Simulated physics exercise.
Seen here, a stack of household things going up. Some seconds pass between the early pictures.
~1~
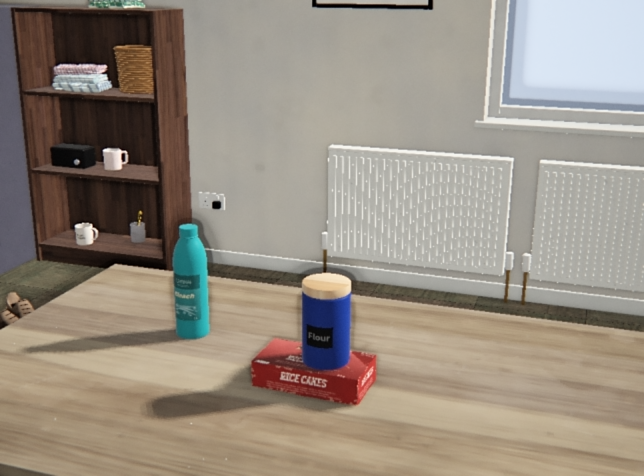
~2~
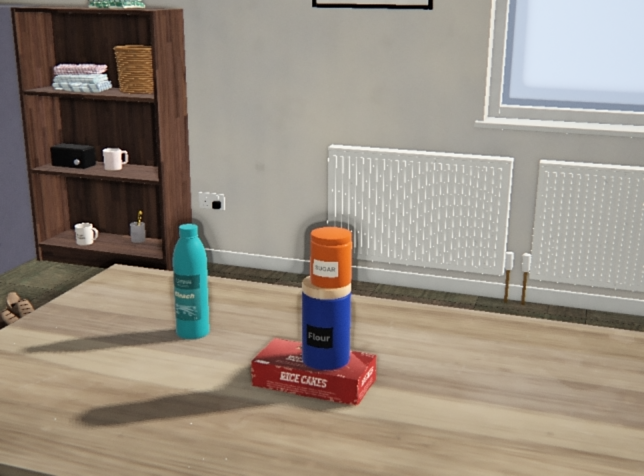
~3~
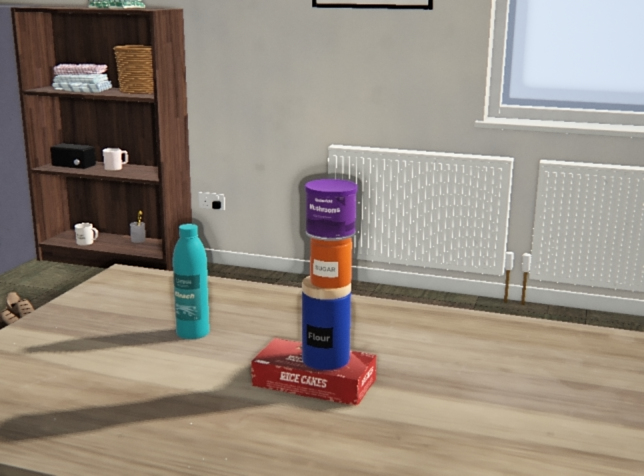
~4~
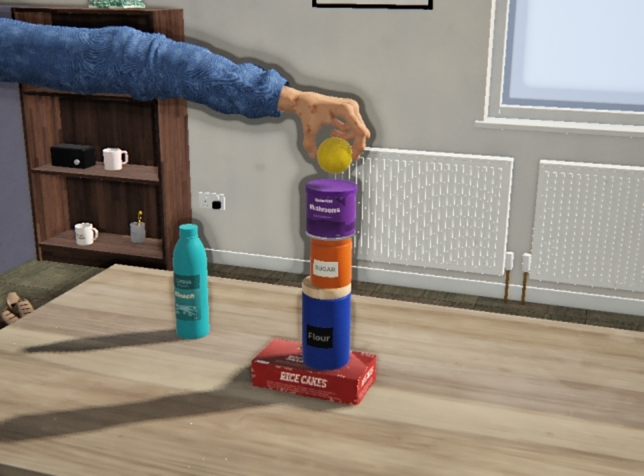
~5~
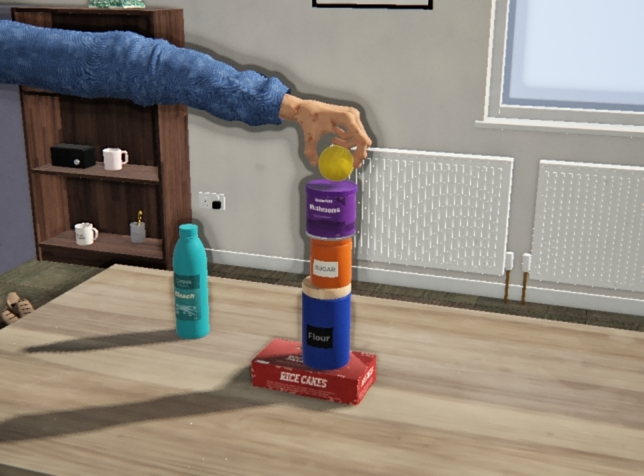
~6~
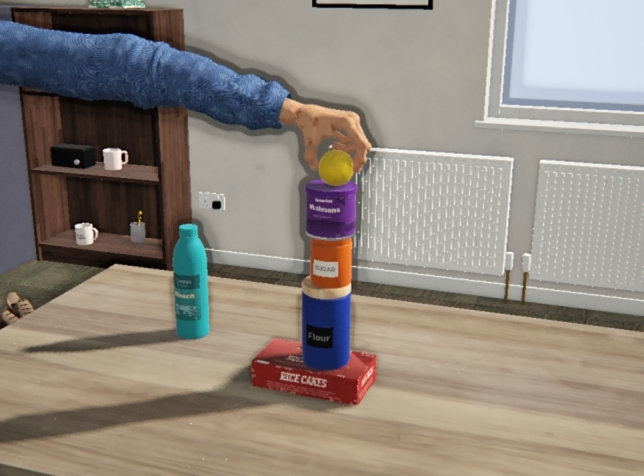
An orange jar and then a purple tin appeared on top of a blue jar on a red packet, before a hand lowered a yellow lemon onto the tin and kept holding it.
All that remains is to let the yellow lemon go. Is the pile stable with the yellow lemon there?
As it turns out, it holds.
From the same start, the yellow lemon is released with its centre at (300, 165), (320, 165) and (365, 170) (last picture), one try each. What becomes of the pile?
In the first case it comes apart; in the second case it keeps its balance; in the third case it gives way.
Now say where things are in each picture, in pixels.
In the first frame, the last thing is not in view yet; turquoise bottle (191, 281).
In the second frame, the last thing is not in view yet; orange jar (331, 258).
In the third frame, the last thing is not in view yet; purple tin (331, 210).
The fourth frame shows coming down; yellow lemon (334, 156); blue jar (326, 321).
The fifth frame shows coming down; yellow lemon (336, 163); red packet (314, 370).
The sixth frame shows set down, still held; yellow lemon (336, 168); turquoise bottle (191, 281).
Then, 0.30 s past the last view, nothing moves.
Then, 0.80 s past the last view, yellow lemon resting near (337, 169).
Finally, all 6 still in place. Final places as the last picture's camera would see them, yellow lemon near (337, 169). The pile keeps its balance.
